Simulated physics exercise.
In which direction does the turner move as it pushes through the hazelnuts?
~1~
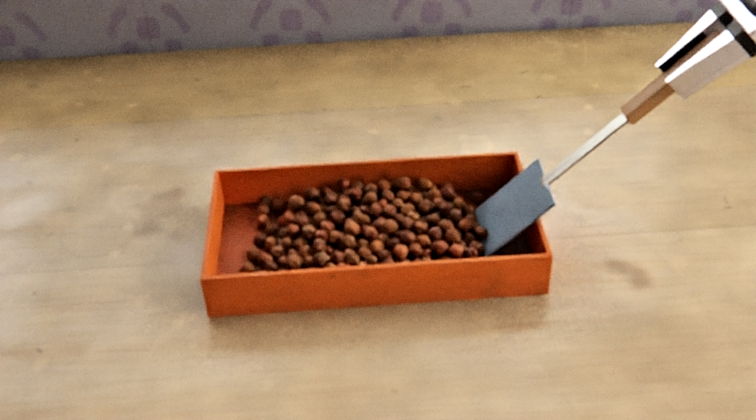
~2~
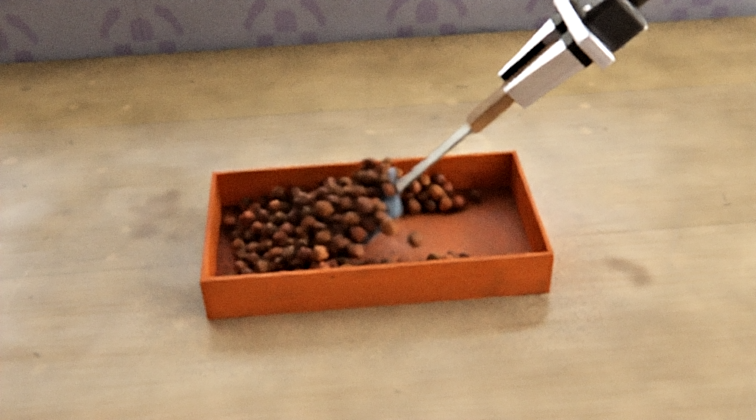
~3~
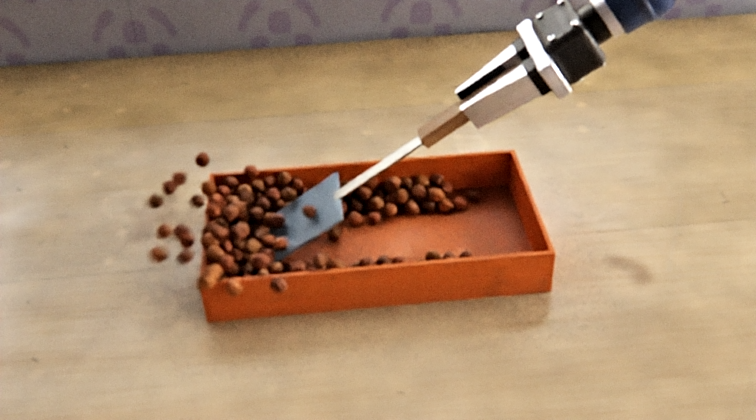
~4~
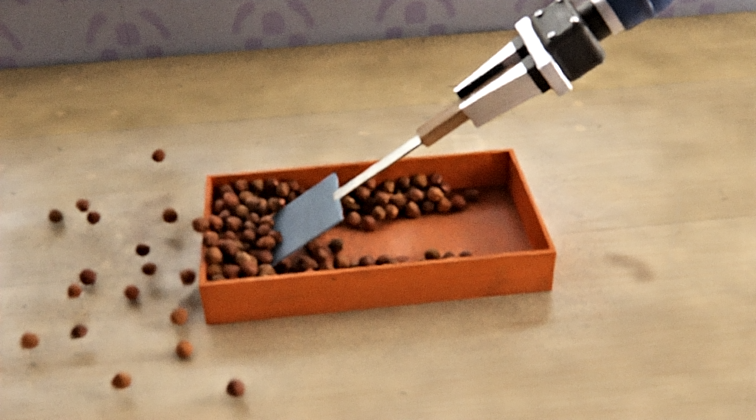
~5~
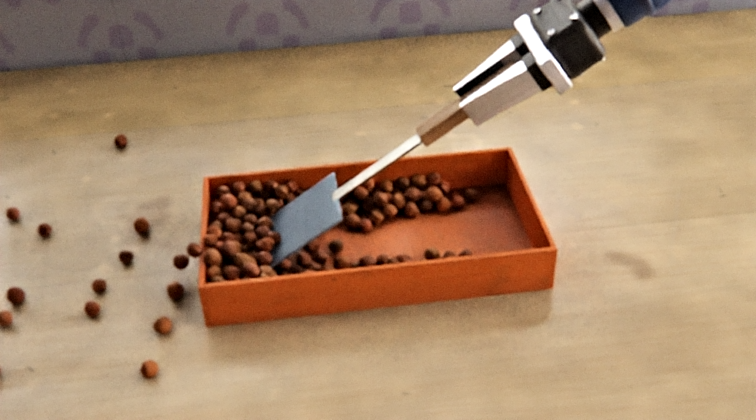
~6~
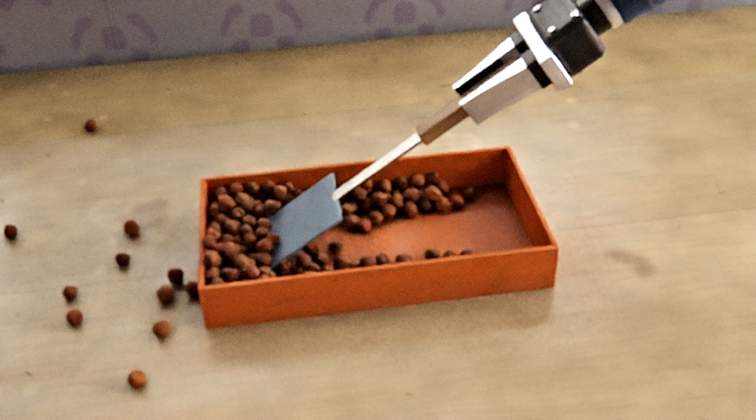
The turner moves to the left, from the right end of the trough toward the left end.
